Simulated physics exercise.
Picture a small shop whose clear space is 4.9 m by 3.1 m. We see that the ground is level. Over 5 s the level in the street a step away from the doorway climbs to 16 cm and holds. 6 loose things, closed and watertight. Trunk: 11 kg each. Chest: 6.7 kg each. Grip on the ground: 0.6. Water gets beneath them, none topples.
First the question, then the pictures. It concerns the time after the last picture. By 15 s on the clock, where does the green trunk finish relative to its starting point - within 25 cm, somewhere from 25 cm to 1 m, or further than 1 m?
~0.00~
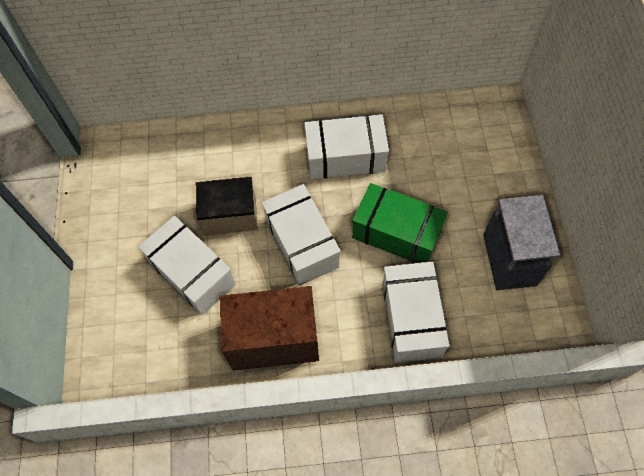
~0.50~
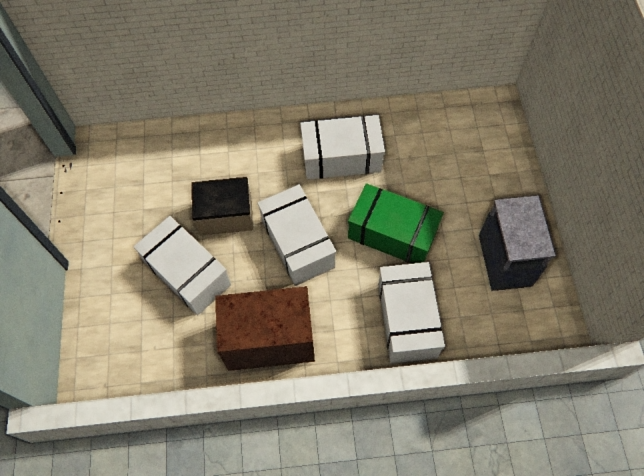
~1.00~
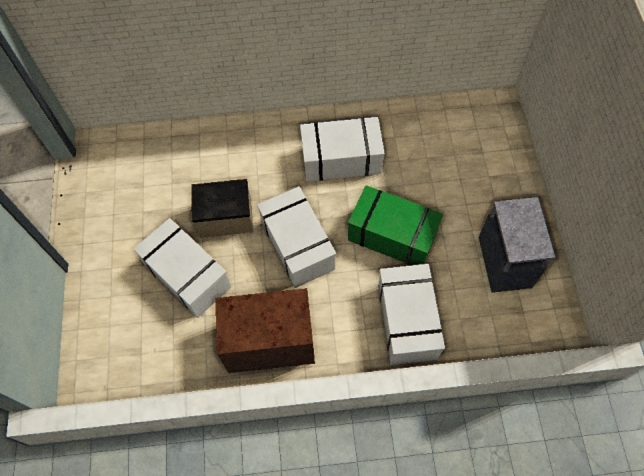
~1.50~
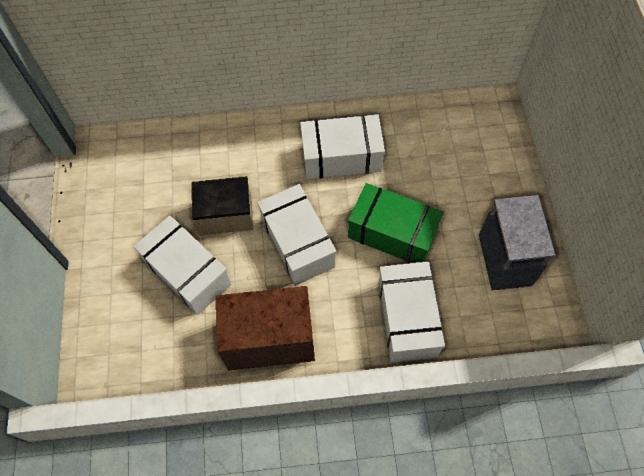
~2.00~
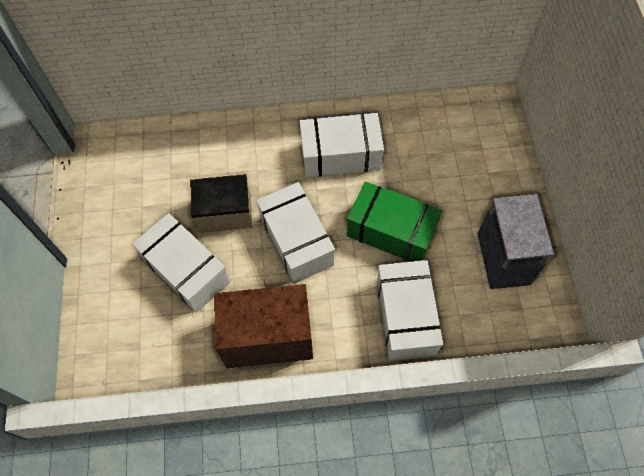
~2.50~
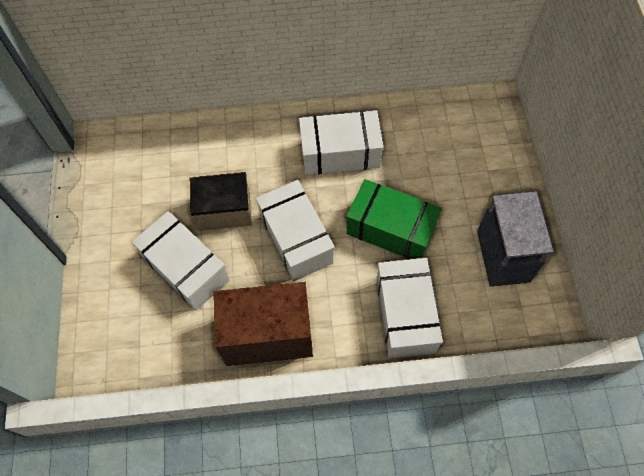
The green trunk finishes between 25 cm and 1 m from its start.
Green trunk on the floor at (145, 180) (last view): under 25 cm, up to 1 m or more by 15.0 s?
Answer: It covers a big distance.
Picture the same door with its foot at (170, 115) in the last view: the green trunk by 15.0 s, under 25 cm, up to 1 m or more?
You'd see the green trunk wander off a long way.
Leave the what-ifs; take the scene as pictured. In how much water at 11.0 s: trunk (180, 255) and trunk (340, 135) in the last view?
6 and 9 cm.
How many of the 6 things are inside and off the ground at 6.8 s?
It comes to 2.
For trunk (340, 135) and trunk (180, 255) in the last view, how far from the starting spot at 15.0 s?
In that order: 200 cm, 200 cm.
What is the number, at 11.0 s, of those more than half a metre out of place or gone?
By my tally, 6.
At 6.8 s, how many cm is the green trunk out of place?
I'd put it at around 0 cm.
After 3.5 s the green trunk is near (394, 212), 0.0 m from its start, aground; 0 afloat.
After 6.8 s the green trunk is near (394, 212), 0.0 m from its start, aground; 2 afloat.
After 11.0 s the green trunk is near (442, 244), 0.5 m from its start, afloat; 6 afloat.
After 15.0 s the green trunk is near (352, 270), 0.7 m from its start, afloat; 6 afloat.
